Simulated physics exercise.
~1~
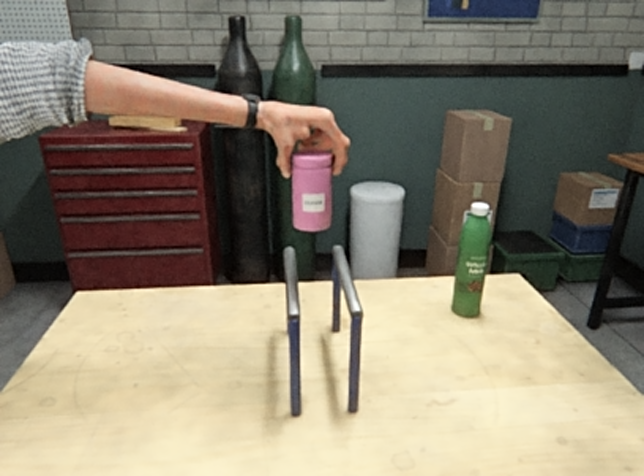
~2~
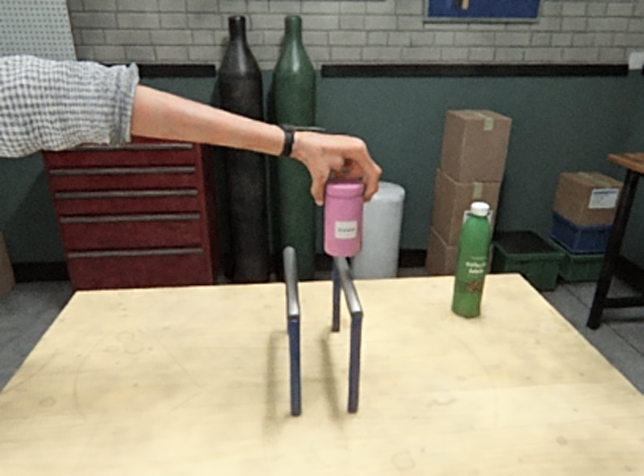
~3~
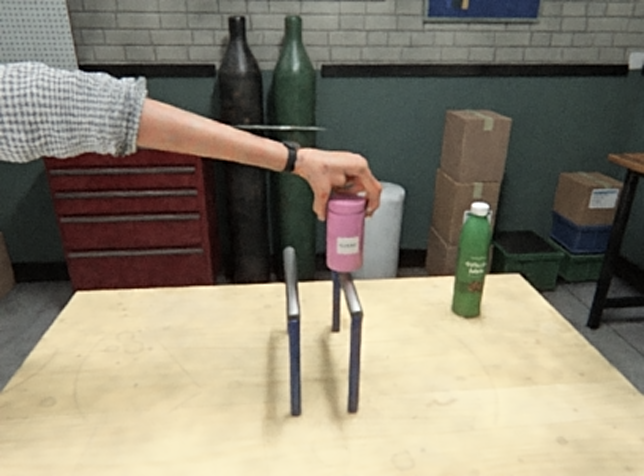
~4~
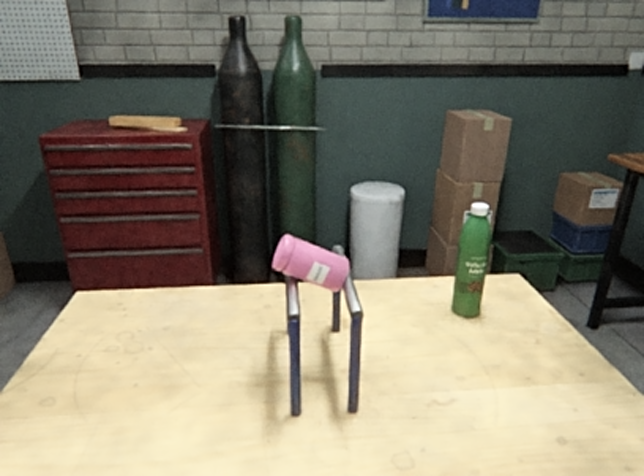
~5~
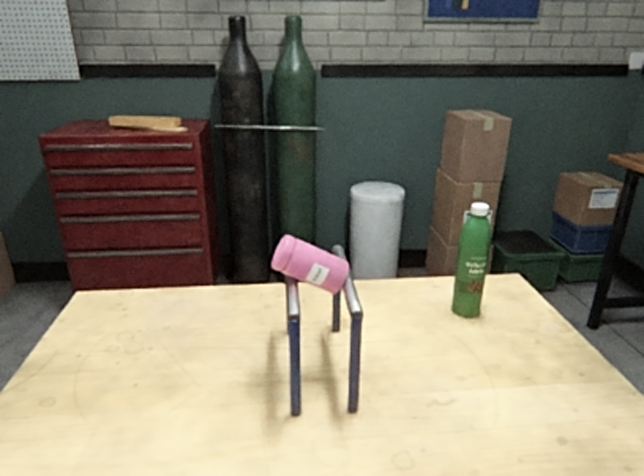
In a workshop with a red drawer cabinet, dark gas cylinders and stacked cardboard boxes, a still, slightly raised view looks across a pale wooden table. A dark metal stand with two rails and a gap between them stands near the middle, and a green bottle stands to the right. A hand reaching in from the left holds a pink jar upright above the stand, moves it right and lowers it towards the right rail. The hand lets go and is gone, and the jar tips over to the left. It ends caught across the gap, lying tilted on the rails, while the green bottle stays standing in its place.
